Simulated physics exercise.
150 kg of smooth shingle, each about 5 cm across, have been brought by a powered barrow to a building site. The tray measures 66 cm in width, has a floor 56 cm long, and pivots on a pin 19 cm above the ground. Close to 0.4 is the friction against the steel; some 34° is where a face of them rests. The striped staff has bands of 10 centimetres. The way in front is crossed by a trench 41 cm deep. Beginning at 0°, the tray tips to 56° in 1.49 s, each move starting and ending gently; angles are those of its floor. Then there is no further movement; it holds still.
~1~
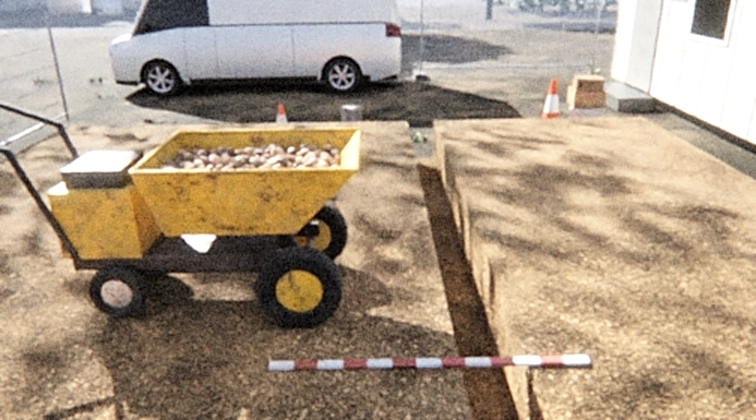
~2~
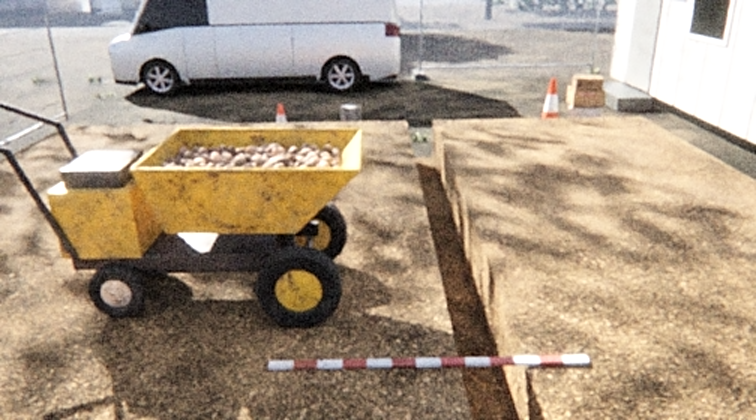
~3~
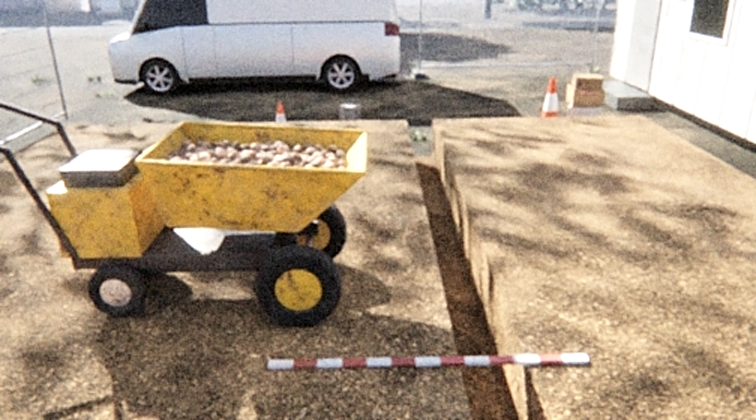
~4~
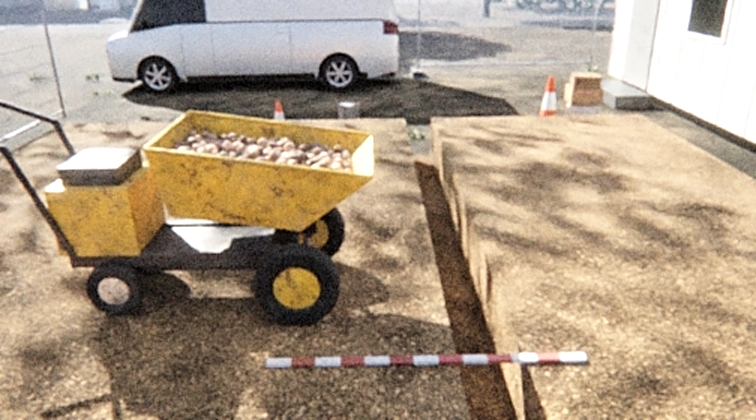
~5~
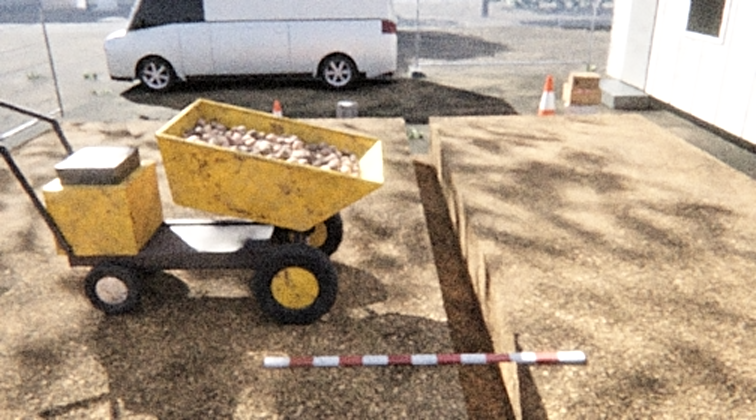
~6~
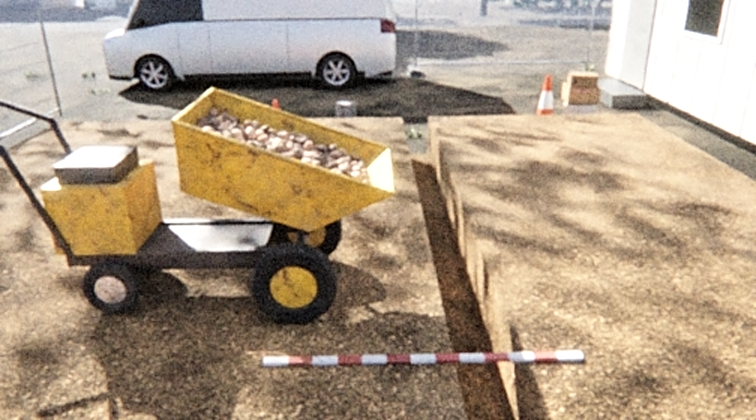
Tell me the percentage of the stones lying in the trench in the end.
Close to 85 %.
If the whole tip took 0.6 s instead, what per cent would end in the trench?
About 65 percent, I'd say.
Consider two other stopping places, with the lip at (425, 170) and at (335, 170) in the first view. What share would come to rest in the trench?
Roughly 35 percent for the first, and 75 percent for the second.
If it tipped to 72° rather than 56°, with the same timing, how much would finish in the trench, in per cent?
Then roughly 95 percent.
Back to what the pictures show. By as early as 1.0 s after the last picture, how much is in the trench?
About 20%.
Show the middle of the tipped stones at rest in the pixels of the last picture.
The resting stones are centred at roughly (463, 334).
Then, 0.5 s after the last picture the floor is at 47°, 100 % in the tray; the foremost stones are at (417, 219).
Then, 1.0 s after the last picture the floor is at 56°, 76 % in the tray, 2 % short of the trench, 22 % in the trench; the foremost stones are at (498, 306).
Then, 1.3 s after the last picture the floor is at 56°, 47 % in the tray, 1 % short of the trench, 47 % in the trench, 5 % past the trench; the foremost stones are at (567, 289).
Then, 3.3 s after the last picture the floor is at 56°, 9 % in the tray, 1 % short of the trench, 85 % in the trench, 5 % past the trench; the foremost stones are at (612, 284).
